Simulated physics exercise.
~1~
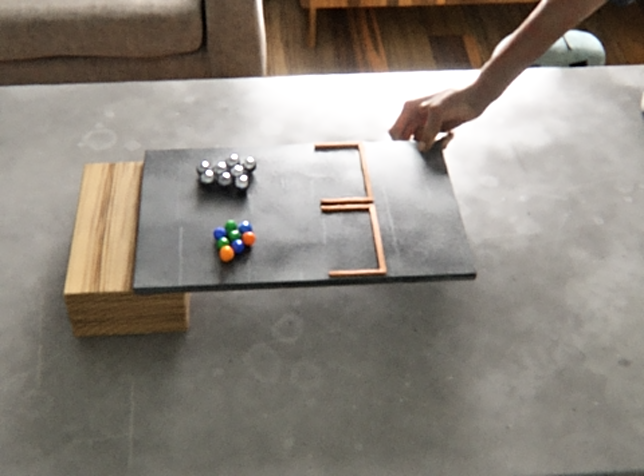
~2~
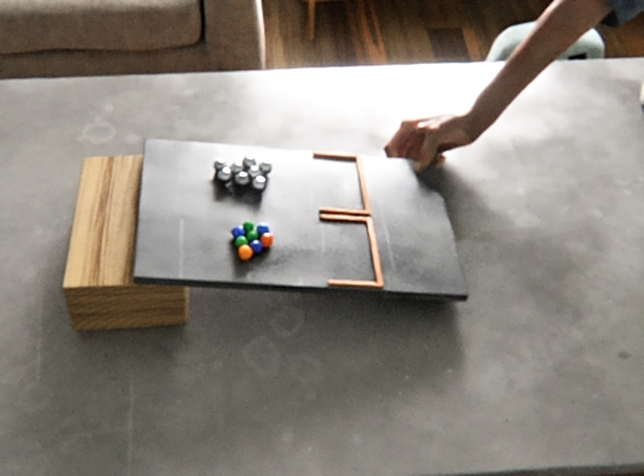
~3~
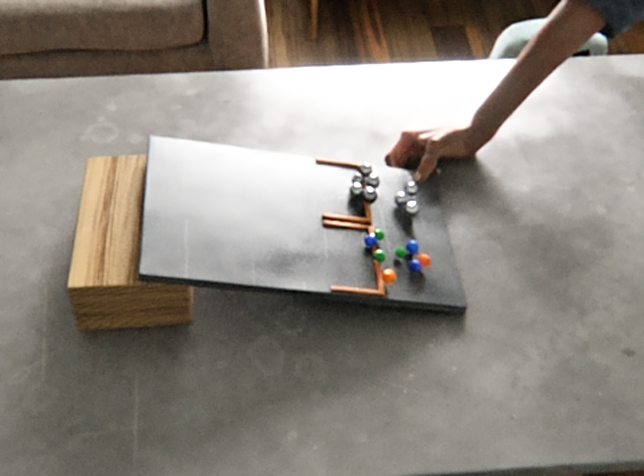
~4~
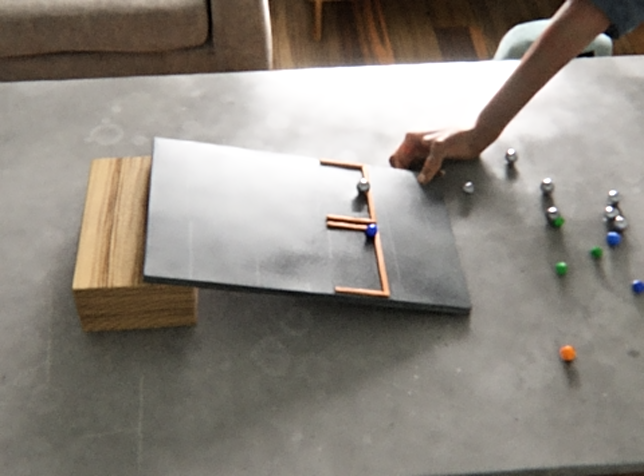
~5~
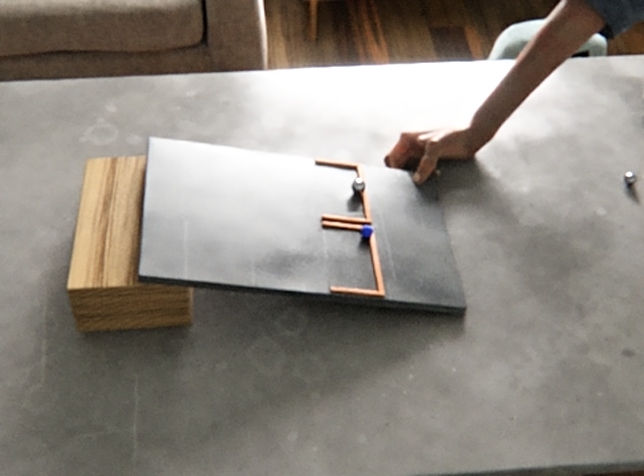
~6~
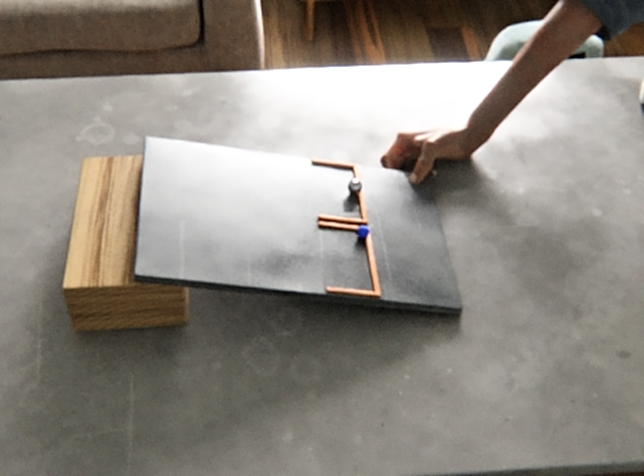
The clip opens on a dark board propped on a wooden block at its left, with a hand at its right end. A cluster of silvery balls sits at the back and a cluster of blue, green and orange balls nearer, each facing an orange fence. The hand lowers the free end, and both clusters start to slide right. They reach the fences, where many balls get past and scatter across the grey counter, rolling away out of view. At the end, the board rests tilted, with one silvery ball and one blue ball still held at the fences.
